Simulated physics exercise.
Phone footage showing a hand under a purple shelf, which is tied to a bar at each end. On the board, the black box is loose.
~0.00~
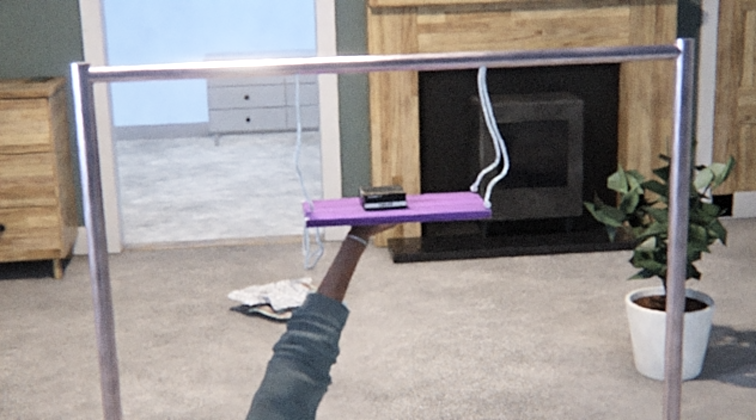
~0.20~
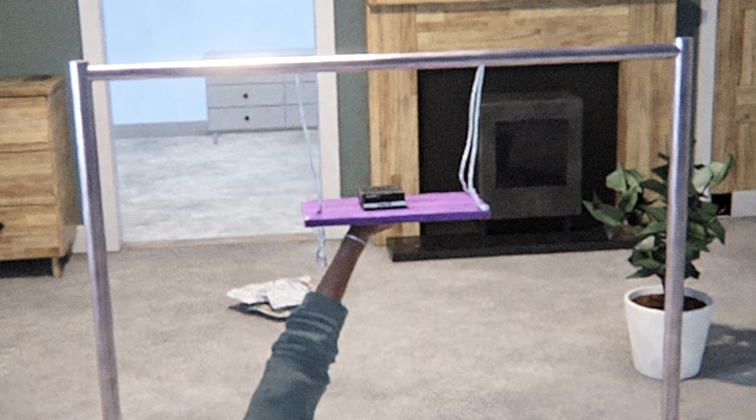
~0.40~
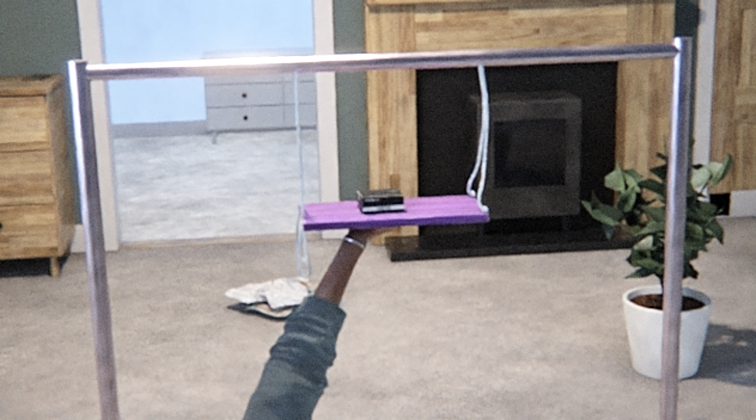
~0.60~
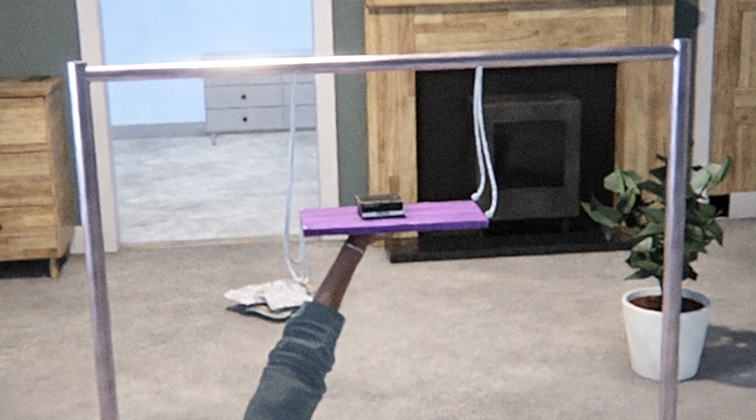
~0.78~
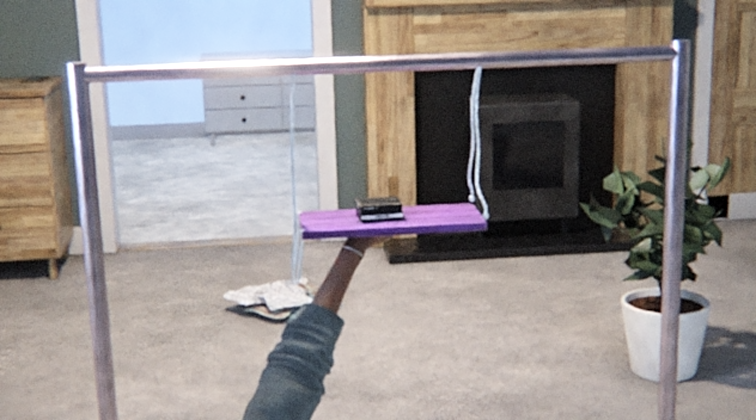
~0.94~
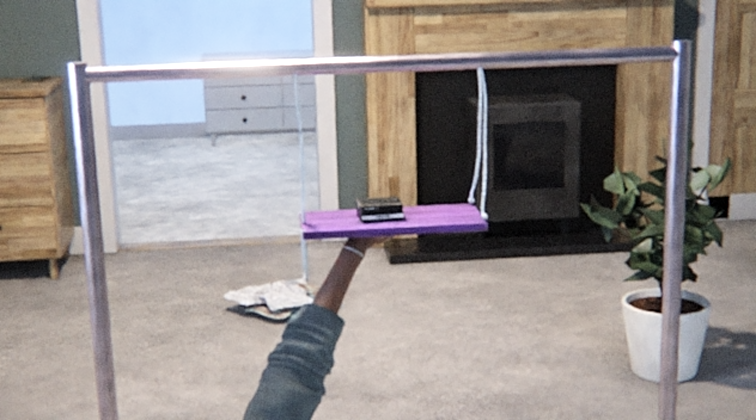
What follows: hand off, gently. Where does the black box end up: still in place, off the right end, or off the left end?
I'd bet it escapes to the left when only the cords hold things.
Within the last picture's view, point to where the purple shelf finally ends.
Close to (409, 274).
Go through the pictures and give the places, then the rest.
The first frame shows black box (383, 198); purple shelf (399, 219).
The second frame shows black box (382, 197).
The third frame shows black box (380, 201).
The fourth frame shows black box (380, 206); purple shelf (396, 228).
The fifth frame shows black box (379, 209).
The sixth frame shows black box (380, 210); purple shelf (396, 232); left strings slack, hanging in a loop; right strings almost straight.
By 1.74 s, board tipped 30° down to the left; box on the floor.
By 2.36 s, board tipped 37° down to the left; box on the floor.
When it is over, board tipped 38° down to the left; box on the floor. The black box falls from the left end.
